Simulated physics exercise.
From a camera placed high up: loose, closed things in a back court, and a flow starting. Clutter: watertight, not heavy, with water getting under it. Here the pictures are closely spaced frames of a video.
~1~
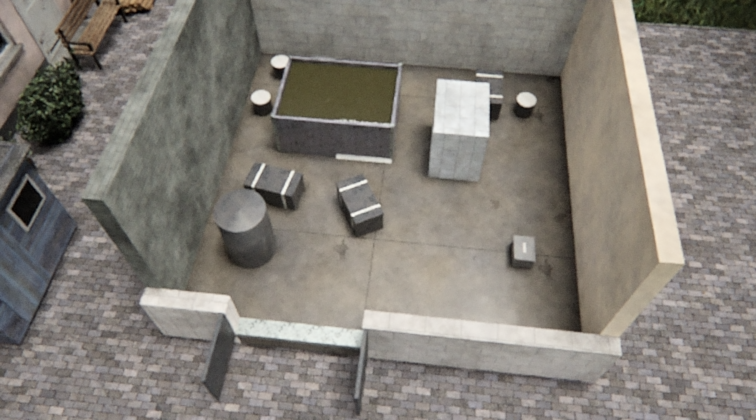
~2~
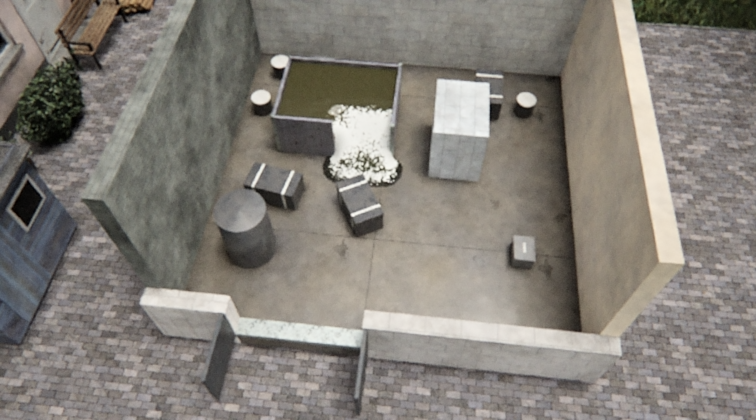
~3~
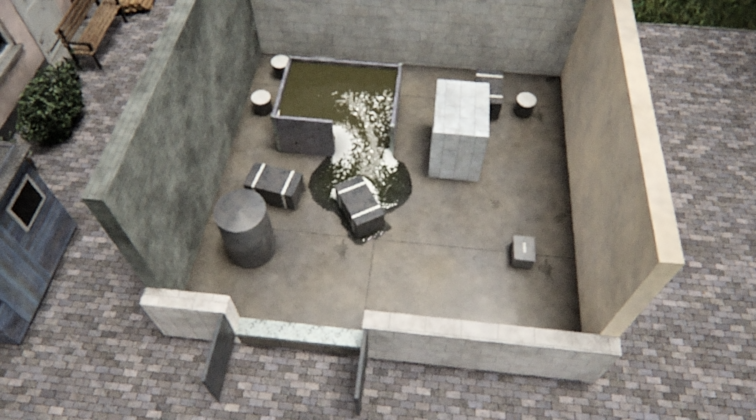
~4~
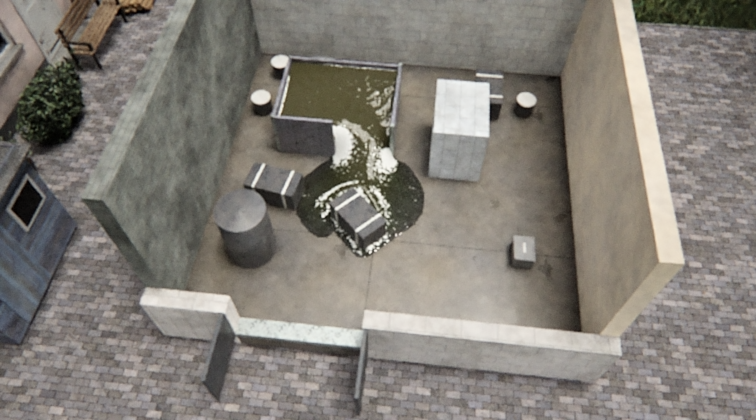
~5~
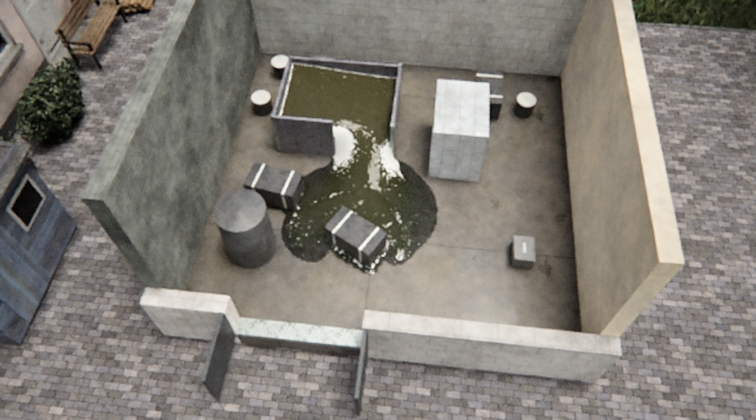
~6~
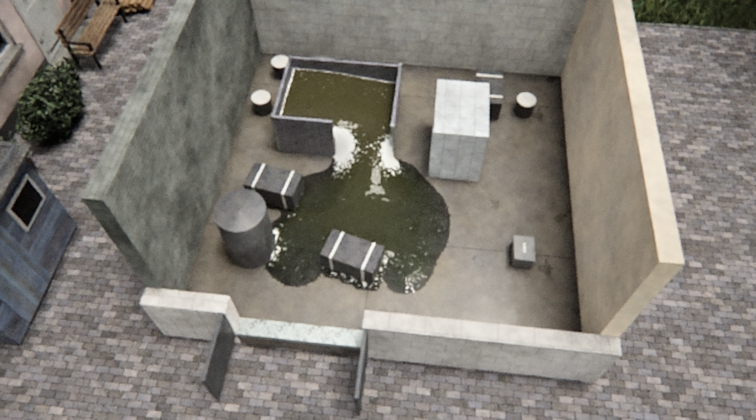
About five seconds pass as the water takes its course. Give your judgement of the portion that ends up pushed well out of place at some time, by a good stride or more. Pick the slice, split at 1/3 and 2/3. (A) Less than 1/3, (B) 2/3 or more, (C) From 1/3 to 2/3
A, less than 1/3.
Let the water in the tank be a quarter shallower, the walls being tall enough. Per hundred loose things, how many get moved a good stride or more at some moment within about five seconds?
Around 20 in a hundred.
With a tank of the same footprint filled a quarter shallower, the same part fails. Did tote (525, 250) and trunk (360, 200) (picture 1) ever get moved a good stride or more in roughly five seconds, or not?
Over that mark, over that mark.
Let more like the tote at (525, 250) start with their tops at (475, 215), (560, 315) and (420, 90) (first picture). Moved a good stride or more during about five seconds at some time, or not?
Outcome per entry: Knocked aside / knocked aside / stays where it is.
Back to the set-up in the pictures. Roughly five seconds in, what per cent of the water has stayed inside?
My figure is 68 per cent.
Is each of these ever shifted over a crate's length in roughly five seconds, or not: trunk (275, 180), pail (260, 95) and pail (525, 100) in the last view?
Per the list: First remained close, second remained close, third remained close.
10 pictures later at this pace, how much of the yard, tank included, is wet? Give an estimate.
About 50 percent.
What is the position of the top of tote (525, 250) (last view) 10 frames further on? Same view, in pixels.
Close to (571, 260).
A moment on, 1 of 8 are well off their spots; 0 afloat.
Next, 2 of 8 are well off their spots; 0 afloat.
Later, 2 of 8 are well off their spots; 0 afloat.
In the end, 2 of 8 are well off their spots, and 2 have been at some point; 0 afloat.
